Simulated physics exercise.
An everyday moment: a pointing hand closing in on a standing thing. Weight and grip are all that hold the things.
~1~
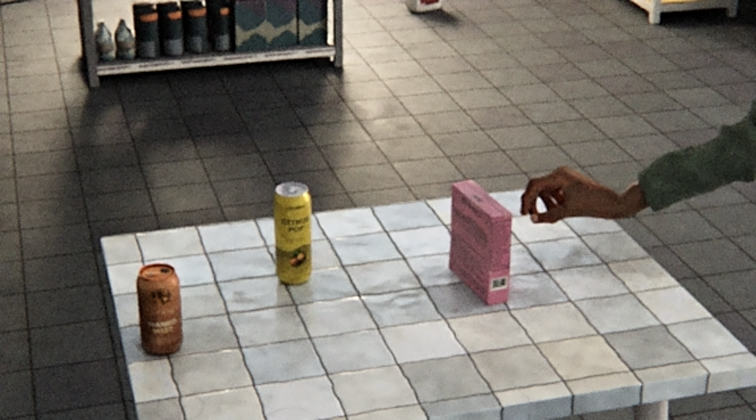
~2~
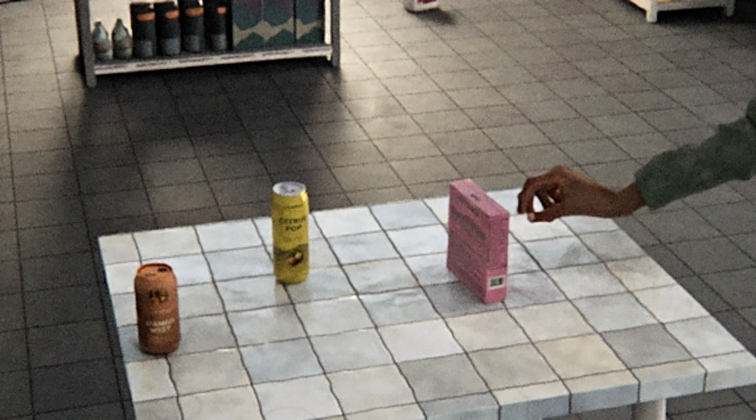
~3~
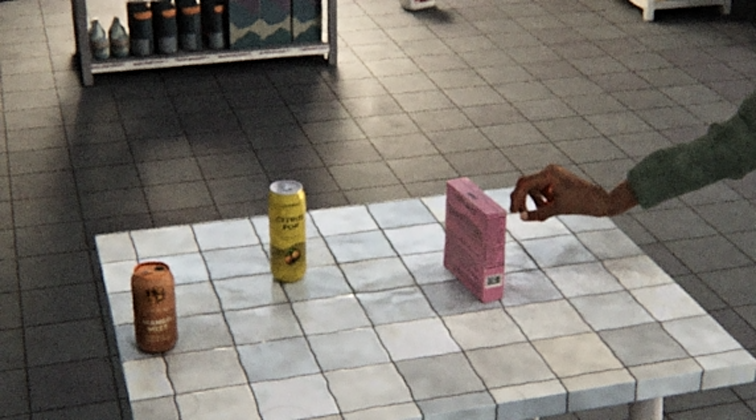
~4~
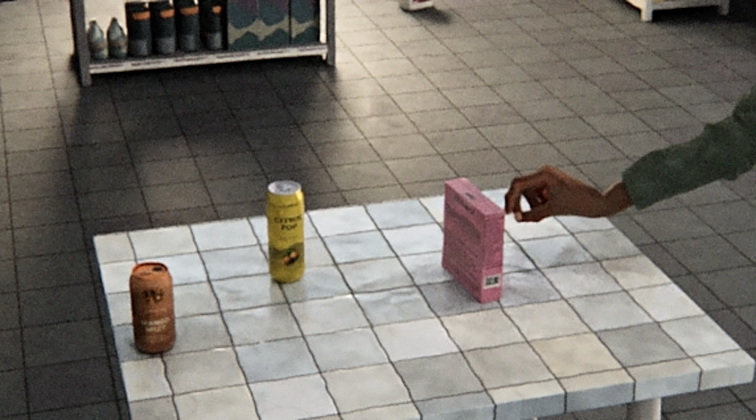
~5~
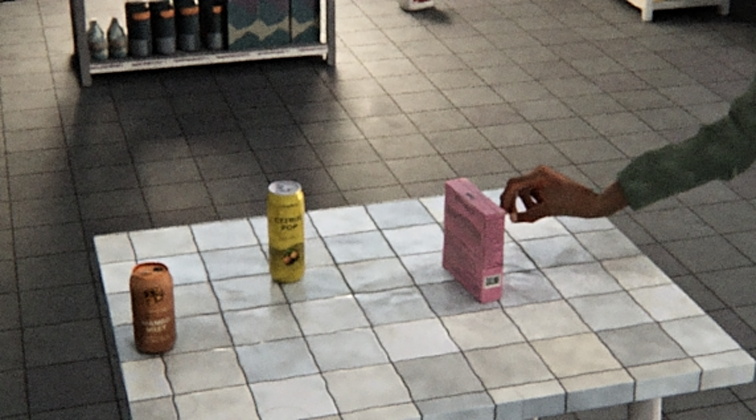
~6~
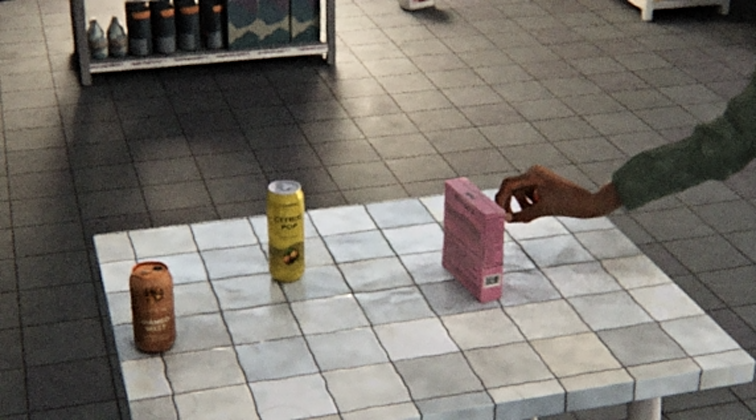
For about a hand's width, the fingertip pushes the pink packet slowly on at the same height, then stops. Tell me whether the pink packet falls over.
Is felled.
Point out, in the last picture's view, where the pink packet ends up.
At about (412, 284).
Then, 0.90 s on from there, pink packet turned 50° from how it was put near (435, 254).
Then, 1.00 s on from there, pink packet on its side near (413, 285).
In the end, toppled on the table, pink packet. At the end, from the last picture's camera, pink packet near (412, 284).
